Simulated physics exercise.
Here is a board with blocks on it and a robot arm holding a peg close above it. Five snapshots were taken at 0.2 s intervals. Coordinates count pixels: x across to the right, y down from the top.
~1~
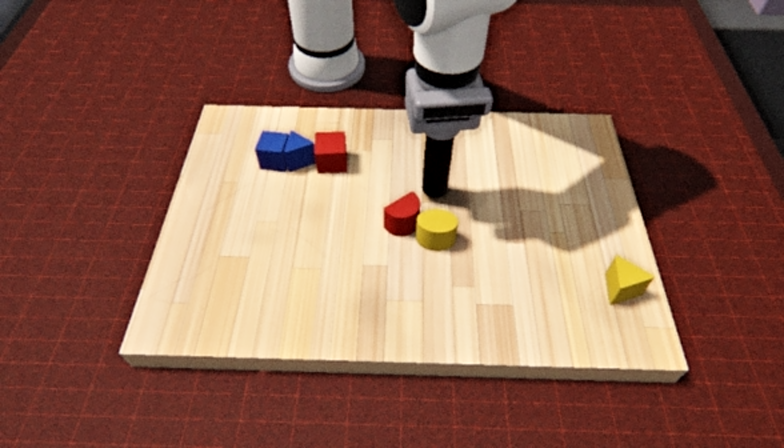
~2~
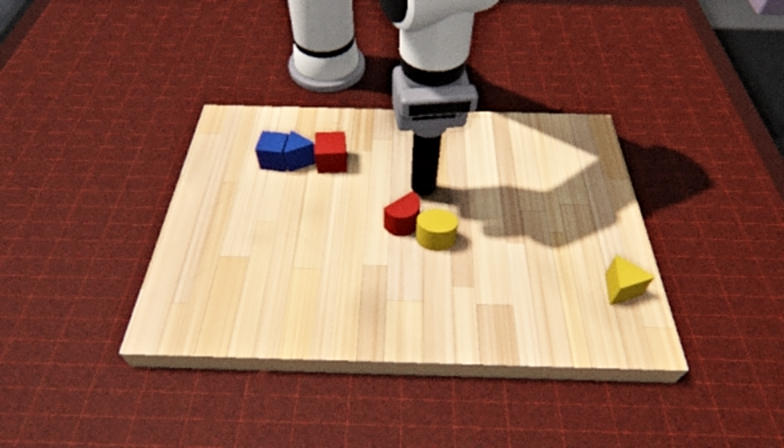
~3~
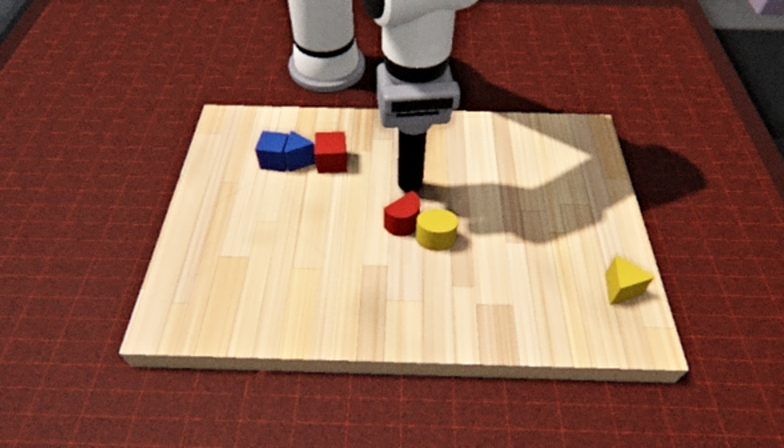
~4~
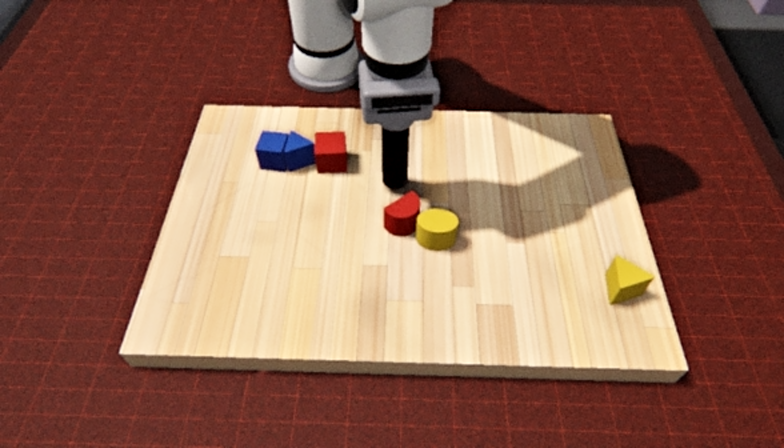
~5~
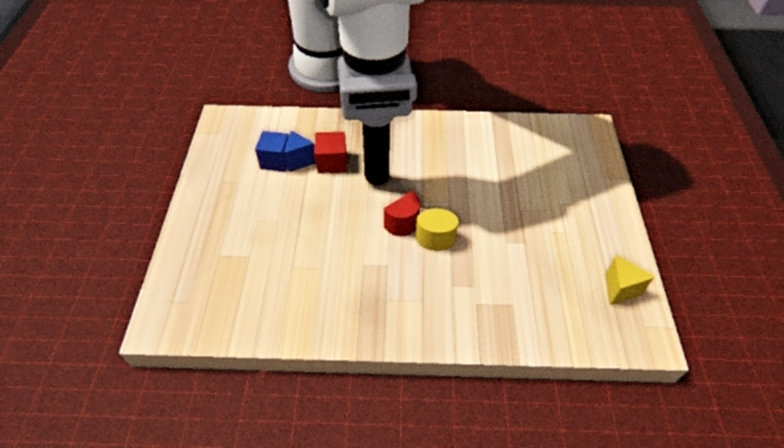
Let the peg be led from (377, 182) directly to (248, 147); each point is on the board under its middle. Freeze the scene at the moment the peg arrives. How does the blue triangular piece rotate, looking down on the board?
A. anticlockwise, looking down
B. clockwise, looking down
Choice B: Clockwise, looking down.
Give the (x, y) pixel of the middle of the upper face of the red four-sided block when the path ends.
It comes to (307, 121).
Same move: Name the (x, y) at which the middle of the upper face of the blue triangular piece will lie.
I predict (269, 115).
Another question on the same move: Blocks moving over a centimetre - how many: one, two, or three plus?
Count: 3 or more.
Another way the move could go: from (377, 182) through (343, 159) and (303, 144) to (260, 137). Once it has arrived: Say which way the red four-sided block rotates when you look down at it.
Looking down, it rotates clockwise.
What follows on the original path. One third of the way, peg (331, 164); blue four-sided block (264, 140), turned 30° anticlockwise; blue triangular piece (287, 130), turned 40° anticlockwise; red four-sided block (318, 130), turned 45° clockwise.
Two thirds of the way, peg (288, 152); blue four-sided block (257, 140), turned 25° anticlockwise; blue triangular piece (278, 119), turned 40° anticlockwise; red four-sided block (307, 121), turned 105° clockwise.
At the end, peg (247, 141); blue four-sided block (220, 140), turned 65° anticlockwise; blue triangular piece (269, 115), turned 35° clockwise; red four-sided block (307, 121), turned 105° clockwise; red D-shaped block still.
